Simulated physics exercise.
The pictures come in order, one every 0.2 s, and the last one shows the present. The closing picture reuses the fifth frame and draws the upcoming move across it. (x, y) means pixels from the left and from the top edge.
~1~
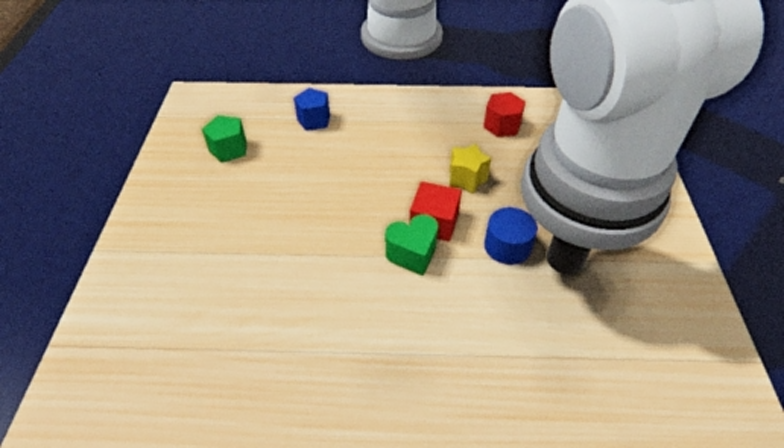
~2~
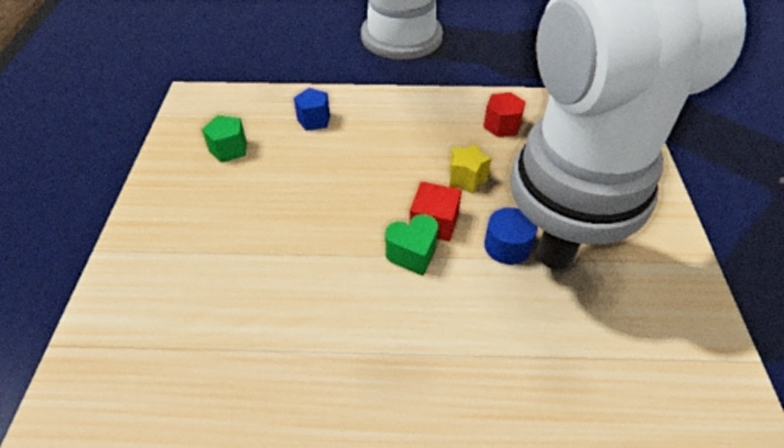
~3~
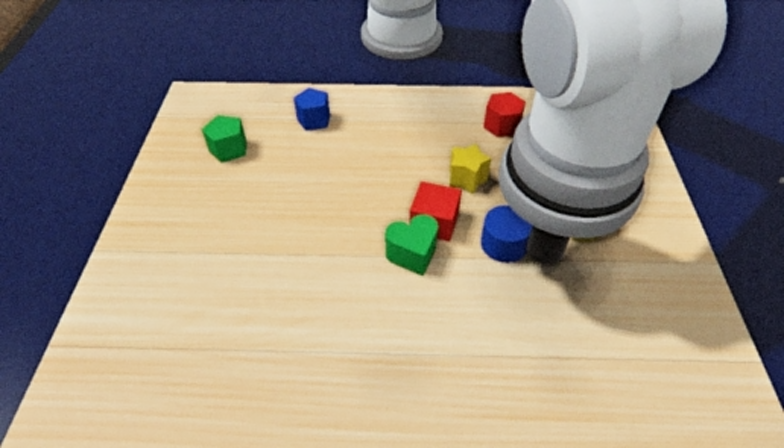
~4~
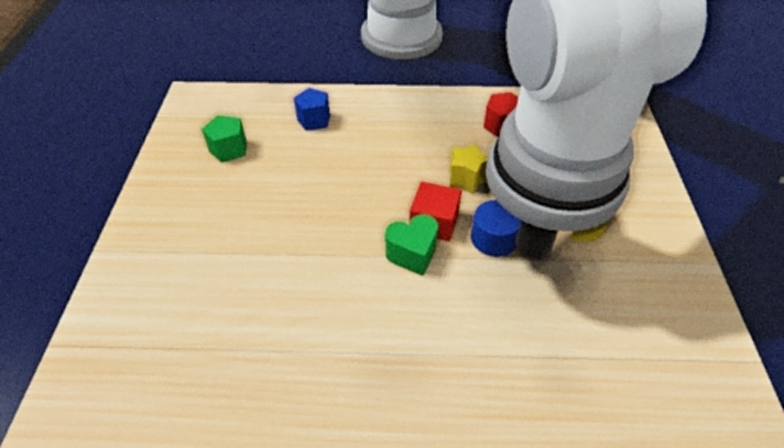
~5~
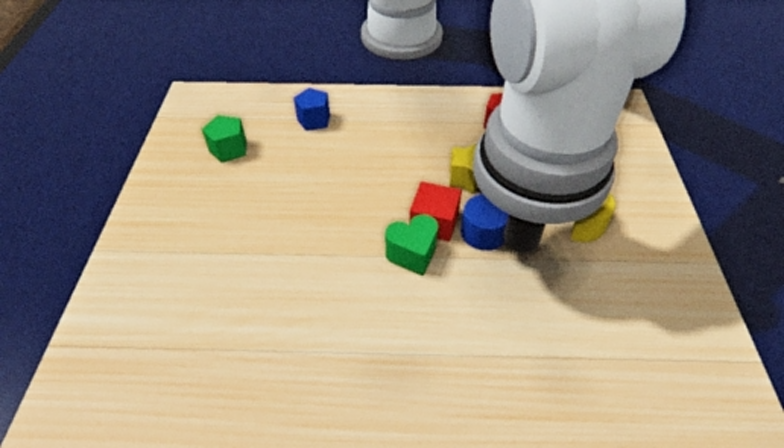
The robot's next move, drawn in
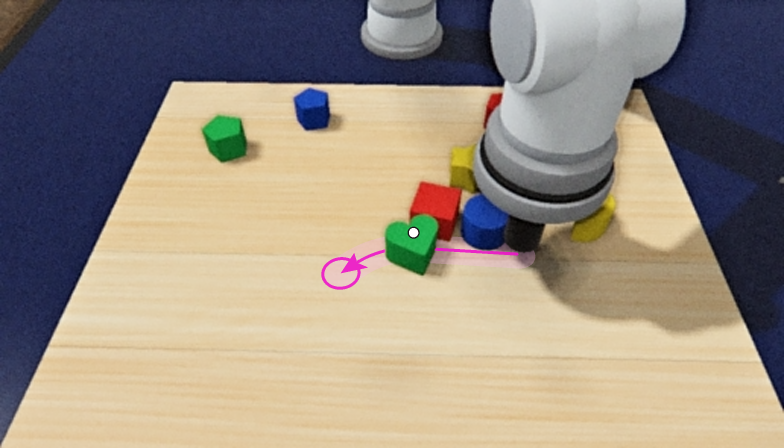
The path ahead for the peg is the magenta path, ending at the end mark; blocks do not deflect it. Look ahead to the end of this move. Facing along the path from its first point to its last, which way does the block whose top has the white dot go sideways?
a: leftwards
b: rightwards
The correct letter is a.
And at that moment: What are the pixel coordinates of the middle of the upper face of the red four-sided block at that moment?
It sits at (409, 187).
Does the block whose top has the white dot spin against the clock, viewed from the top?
Yes, I think so.
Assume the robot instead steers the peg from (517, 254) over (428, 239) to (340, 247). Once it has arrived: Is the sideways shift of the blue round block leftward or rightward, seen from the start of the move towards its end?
Right side.
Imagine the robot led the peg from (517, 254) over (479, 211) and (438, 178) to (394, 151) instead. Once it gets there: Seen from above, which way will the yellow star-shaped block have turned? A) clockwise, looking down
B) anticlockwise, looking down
Correct choice: A.
Drawn move, from (517, 254) by way of (456, 250) and (395, 249) to (341, 273); the dot is on the green heart-shaped block.
What follows on the original path. One third of the way, peg at (457, 235); red four-sided block at (410, 187), turned 15° anticlockwise; blue round block at (455, 197).
Two thirds of the way, peg at (395, 234); green heart-shaped block at (361, 244), turned 45° anticlockwise; red four-sided block at (409, 187), turned 15° anticlockwise; blue round block at (454, 197).
At the end, peg at (339, 258); green heart-shaped block at (306, 274), turned 65° anticlockwise; red four-sided block at (409, 187), turned 15° anticlockwise; blue round block at (454, 197); yellow half-round block still.
